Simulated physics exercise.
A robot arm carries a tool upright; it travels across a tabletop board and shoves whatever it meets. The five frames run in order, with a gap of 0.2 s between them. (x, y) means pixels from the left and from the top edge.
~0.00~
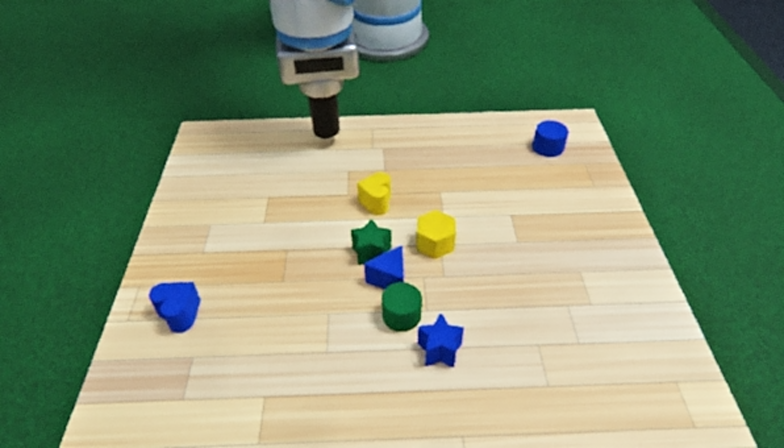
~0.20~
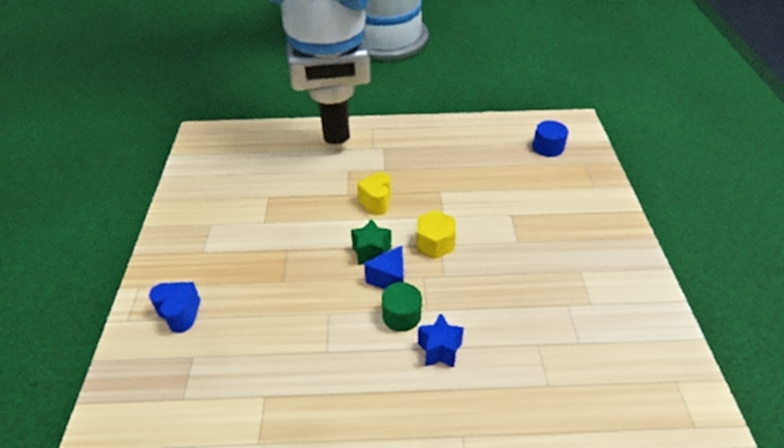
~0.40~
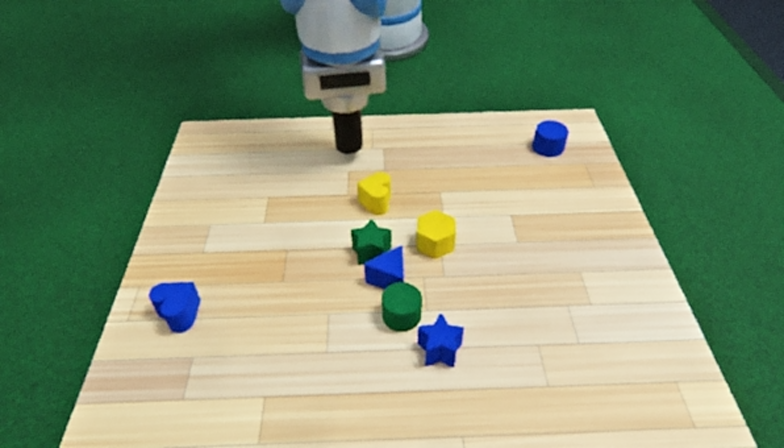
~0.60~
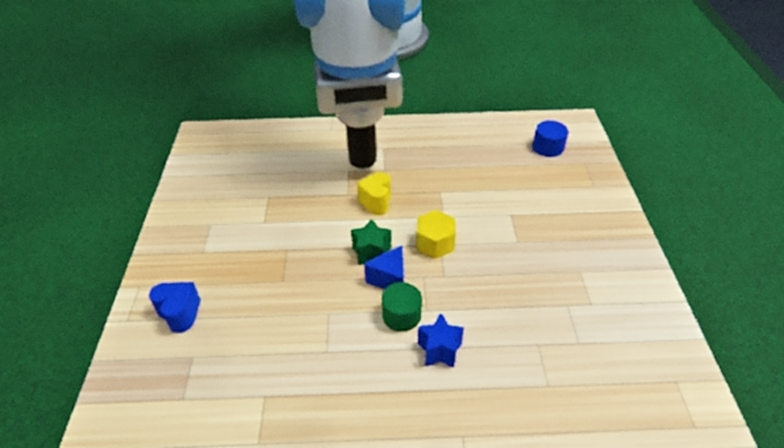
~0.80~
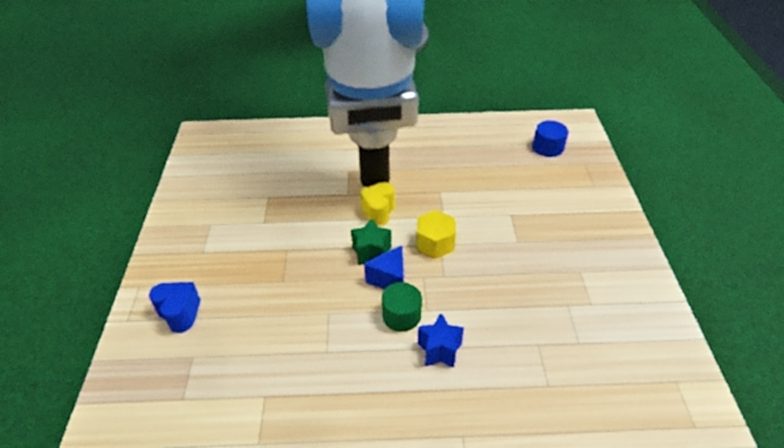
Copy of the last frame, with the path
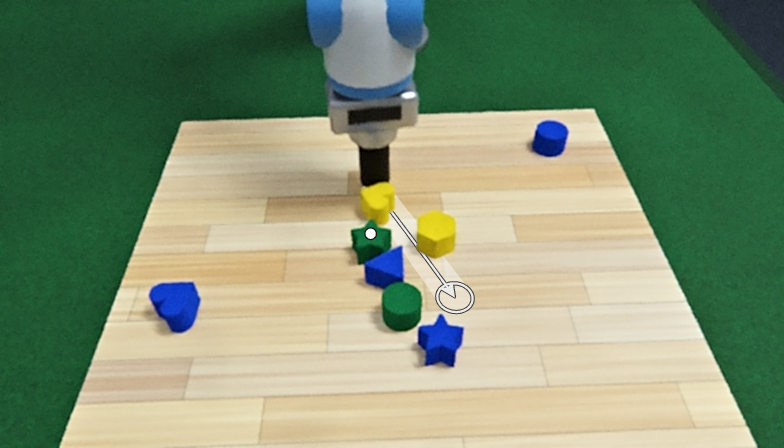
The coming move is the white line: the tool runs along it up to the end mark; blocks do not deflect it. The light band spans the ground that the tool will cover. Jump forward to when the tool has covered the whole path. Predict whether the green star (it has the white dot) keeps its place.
Here's my answer: The green star gets displaced.
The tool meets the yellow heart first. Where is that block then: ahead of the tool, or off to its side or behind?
Left aside or behind.
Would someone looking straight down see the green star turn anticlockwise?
Going by the path, yes.
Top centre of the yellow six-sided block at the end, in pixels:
Somewhere near (473, 245).
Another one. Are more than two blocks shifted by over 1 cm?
Yes, that is how it ends up.
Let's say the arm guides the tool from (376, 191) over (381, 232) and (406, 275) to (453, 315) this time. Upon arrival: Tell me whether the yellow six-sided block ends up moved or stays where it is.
The yellow six-sided block does not move.
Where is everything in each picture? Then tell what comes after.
In the first picture, lower end of the tool (327, 131), tops of blocks, green star (371, 234), yellow heart (376, 184), blue triangle (390, 262), yellow six-sided block (436, 224).
In the second picture, tool (337, 137), blocks as before.
In the third picture, tool (349, 146), blocks as before.
In the fourth picture, tool (363, 160), blocks as before.
In the fifth picture, tool (375, 179), green star (371, 234), yellow heart (378, 194), blue triangle (390, 262), yellow six-sided block (436, 224).
The drawn path runs from (376, 191) to (455, 297); the dot is on the green star.
What follows on the original path. One third of the way, tool (399, 211); green star (364, 242), turned 25° anticlockwise; yellow heart (379, 222), turned 80° clockwise.
Two thirds of the way, tool (426, 246); green star (361, 245), turned 25° anticlockwise; yellow heart (379, 225), turned 85° clockwise; yellow six-sided block (464, 240), turned 60° anticlockwise.
At the end, tool (456, 286); green star (361, 245), turned 25° anticlockwise; yellow heart (379, 225), turned 85° clockwise; blue triangle not moved; yellow six-sided block (473, 245), turned 90° anticlockwise.
